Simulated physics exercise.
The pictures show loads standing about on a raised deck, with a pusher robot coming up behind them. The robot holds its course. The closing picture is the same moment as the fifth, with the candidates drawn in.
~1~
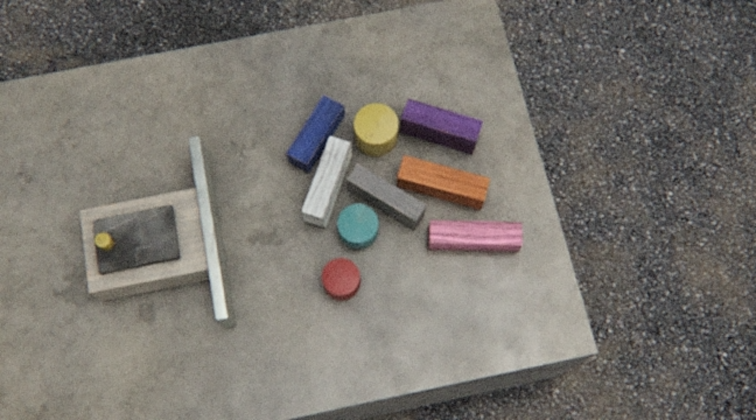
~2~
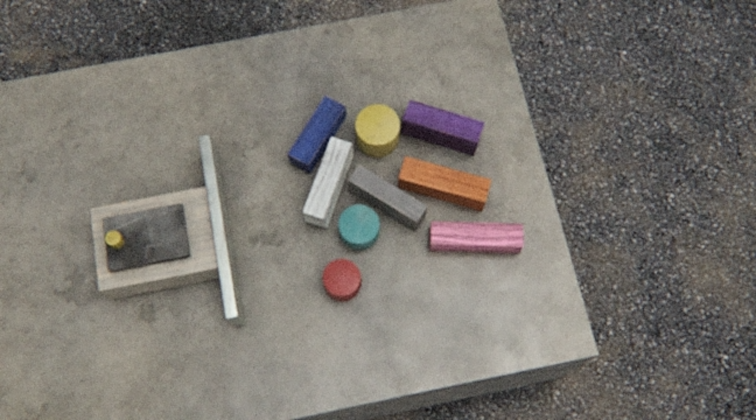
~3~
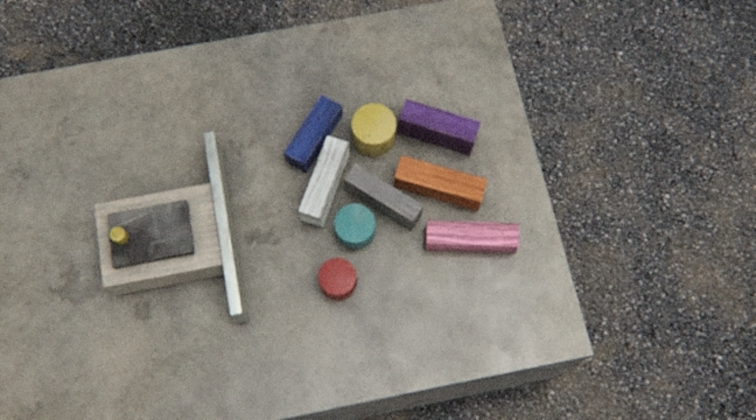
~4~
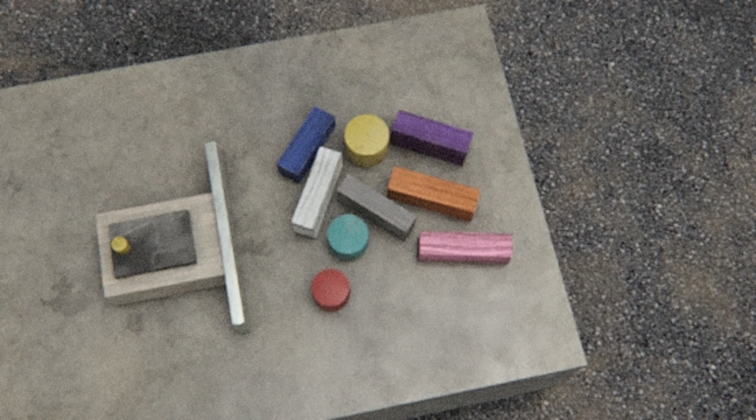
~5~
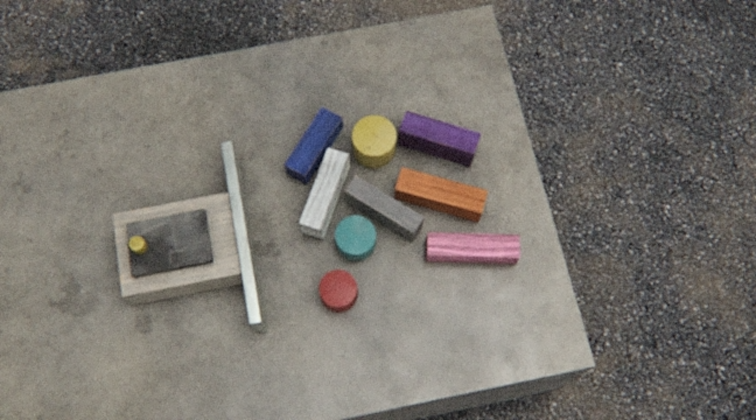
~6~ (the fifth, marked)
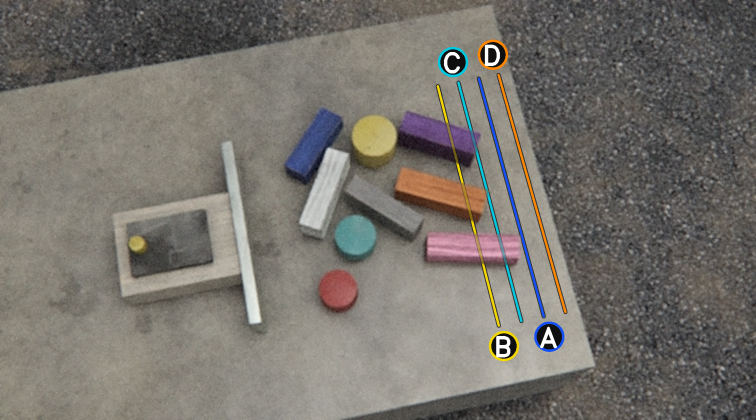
On a raised concrete deck, a pusher robot with a wide front blade creeping right toward a cluster of motionless coloured blocks and discs.
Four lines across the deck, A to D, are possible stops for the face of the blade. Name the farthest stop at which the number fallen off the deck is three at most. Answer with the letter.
No farther than C.
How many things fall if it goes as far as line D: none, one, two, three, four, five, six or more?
In all, six or more.
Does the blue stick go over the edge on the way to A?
No.
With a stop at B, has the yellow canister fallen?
By then, no.
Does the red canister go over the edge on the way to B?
No.
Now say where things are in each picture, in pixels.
In the first frame, grey bar (387, 198); orange stick (443, 182); white stick (328, 182).
In the second frame, robot (152, 236); pink stick (475, 237).
In the third frame, robot (156, 232); blue stick (314, 133).
In the fourth frame, robot (159, 242); red canister (331, 290).
In the fifth frame, robot (175, 241); grey bar (384, 209); orange stick (440, 194); white stick (325, 194).
On the copy, A at (510, 192); B at (467, 200); C at (488, 196); D at (530, 188).
On C. First, robot (268, 224); pink stick (478, 252); purple stick (443, 136).
Then, robot (360, 206); purple stick (489, 120); pink stick (520, 253).
Finally, robot (427, 193); purple stick over the edge; orange stick over the edge; three fallen.
By contrast, A drops five; B is within the limit but short; D drops nine.
